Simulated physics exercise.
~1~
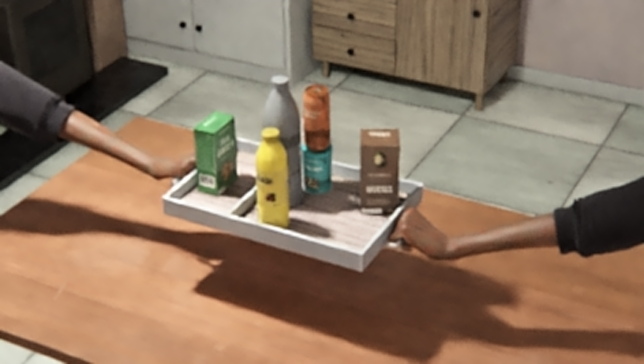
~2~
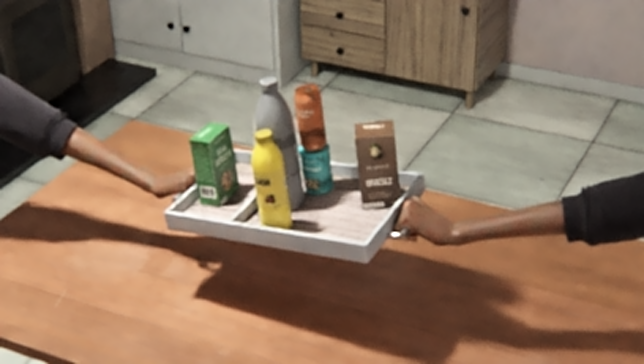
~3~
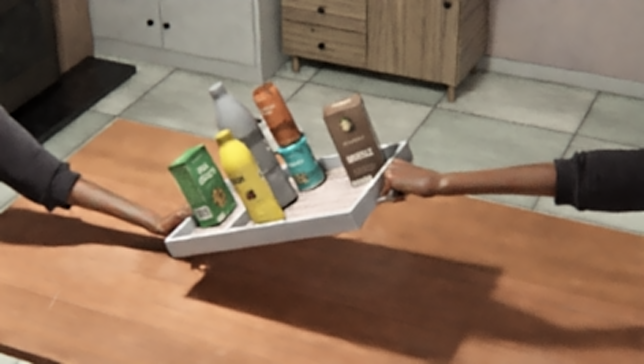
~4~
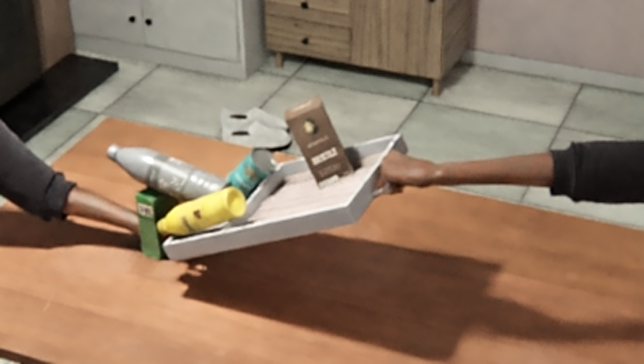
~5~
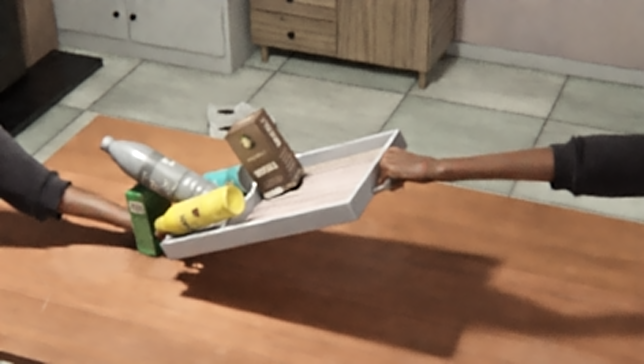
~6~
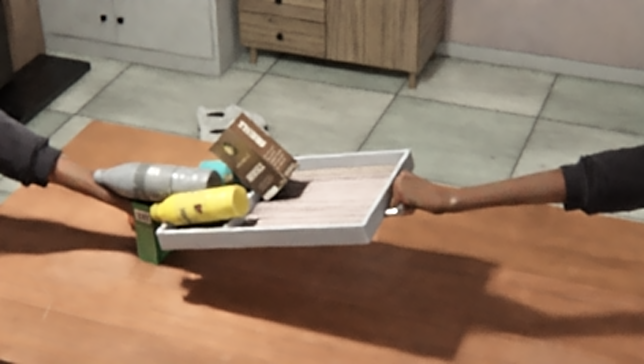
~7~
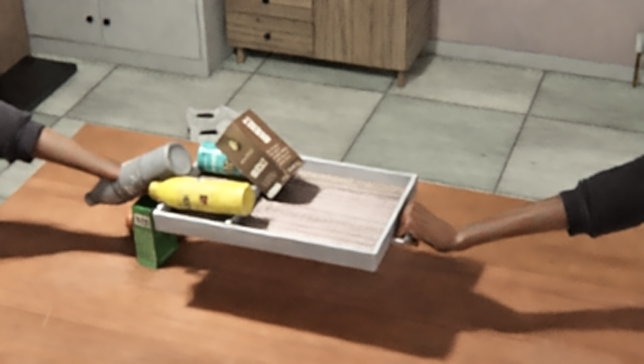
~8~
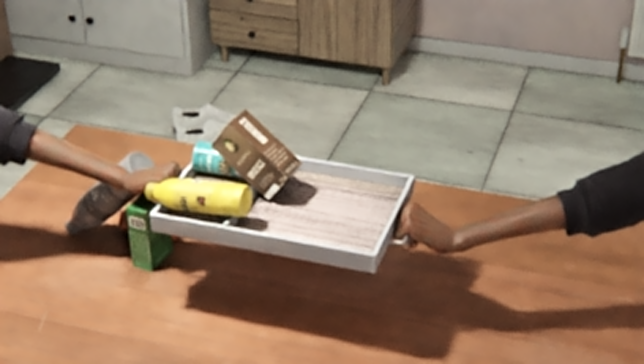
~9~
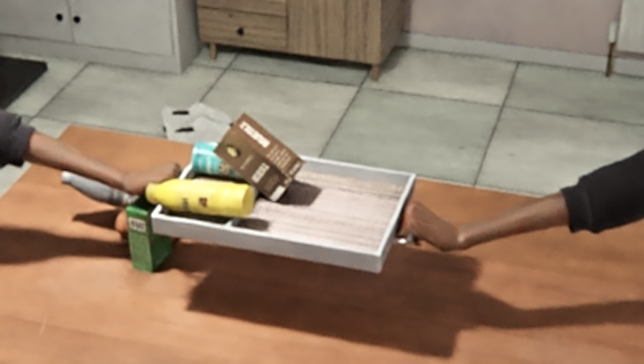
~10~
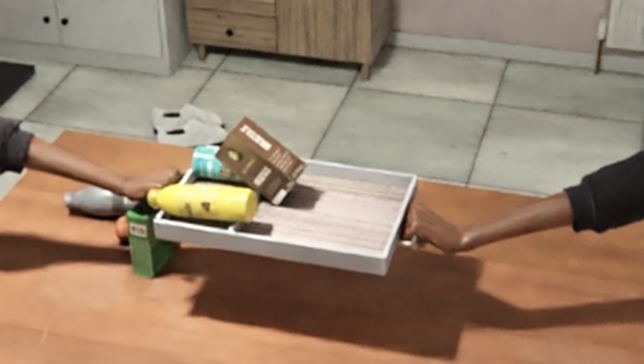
A hand-held tray tips left, toppling its bottles and cartons and spilling some, then levels.
